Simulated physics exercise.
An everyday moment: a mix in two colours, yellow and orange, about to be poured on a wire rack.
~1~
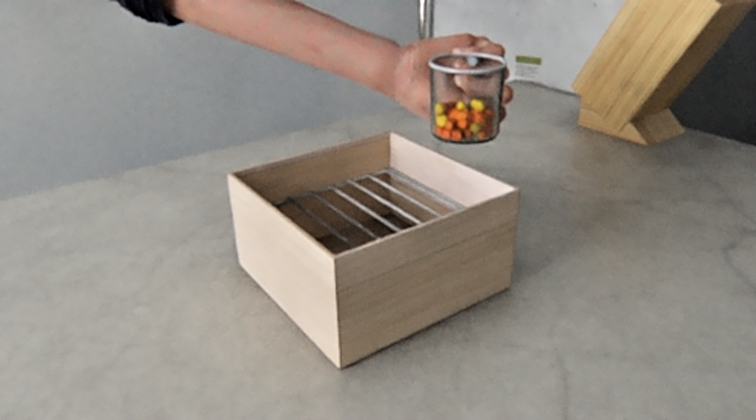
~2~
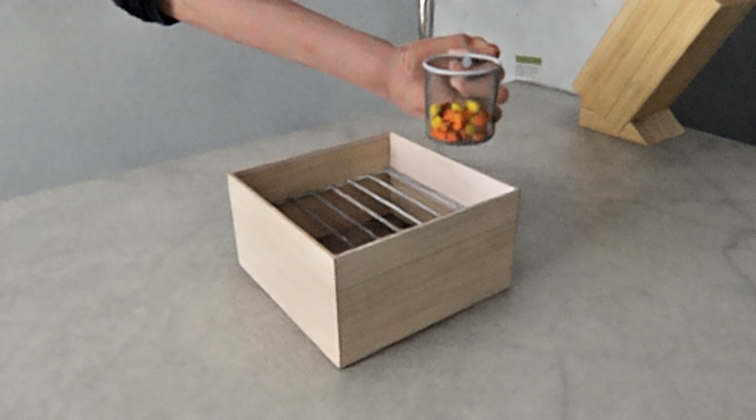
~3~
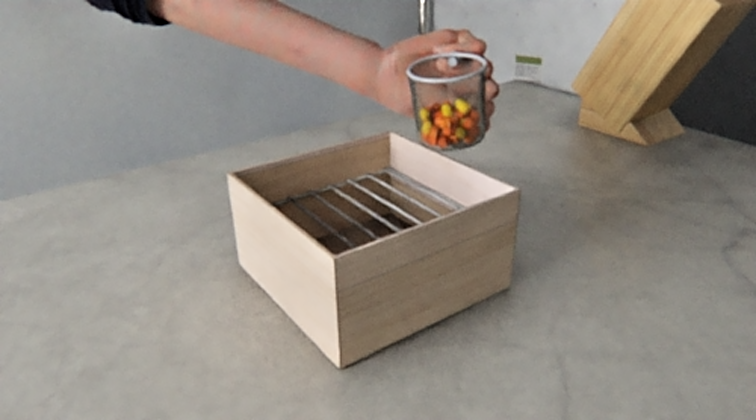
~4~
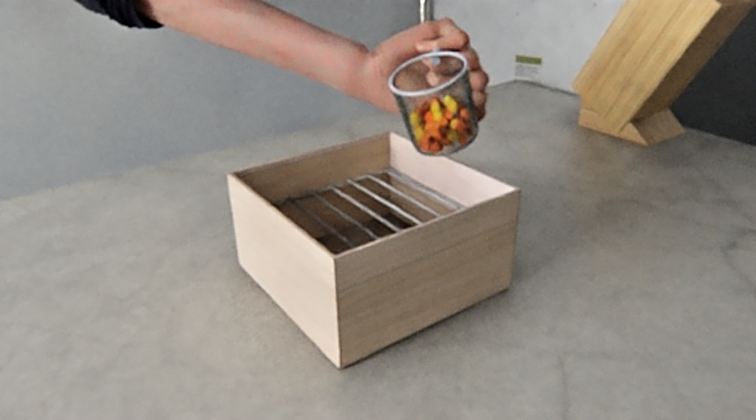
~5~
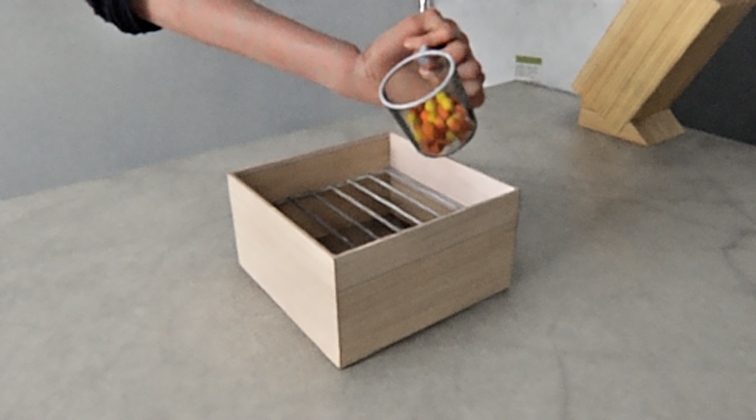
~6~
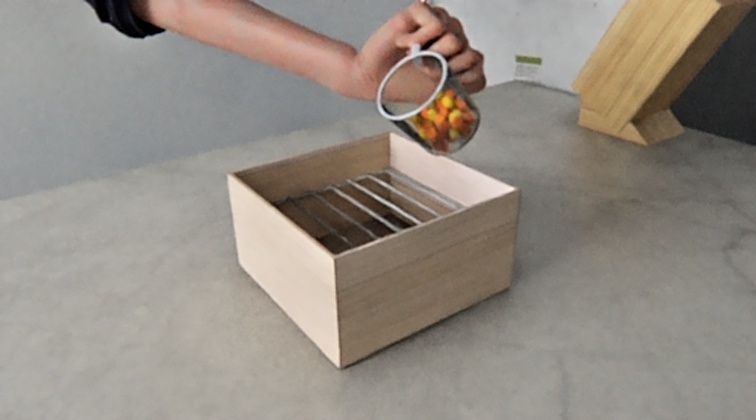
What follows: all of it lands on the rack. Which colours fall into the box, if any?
The yellow ones pass the rack and the orange ones pass the rack.
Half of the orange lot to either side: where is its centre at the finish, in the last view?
Around (351, 272).
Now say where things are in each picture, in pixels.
Cup near (466, 98), upright; rack near (313, 241), 10 wires across; yellow marbles near (464, 114), narrower than the gaps; orange dice-shaped beads near (468, 119), narrower than the gaps, in the first picture.
Cup near (461, 100), upright; orange ones near (463, 120), in the second picture.
Cup near (449, 103), tipped 8°; yellow ones near (449, 117), in the third picture.
Cup near (437, 105), tipped 20°; orange ones near (444, 125), in the fourth picture.
Cup near (431, 107), tipped 32°; yellow ones near (435, 120), in the fifth picture.
Cup near (431, 107), tipped 44°; rack near (313, 241); yellow ones near (436, 118); orange ones near (448, 115), in the sixth picture.
Then, 0.24 s on from there, yellow ones, the whole lot in the cup; orange ones, the whole lot in the cup.
Then, 0.55 s on from there, yellow ones, the whole lot in the cup; orange ones, the whole lot in the cup.
Then, 0.89 s on from there, yellow ones, near half in the cup, near a third on or over the wires, near a quarter under the rack; orange ones, near two thirds in the cup, near a quarter on or over the wires, a little under the rack.
In the end, yellow ones, the whole lot under the rack; orange ones, the whole lot under the rack.
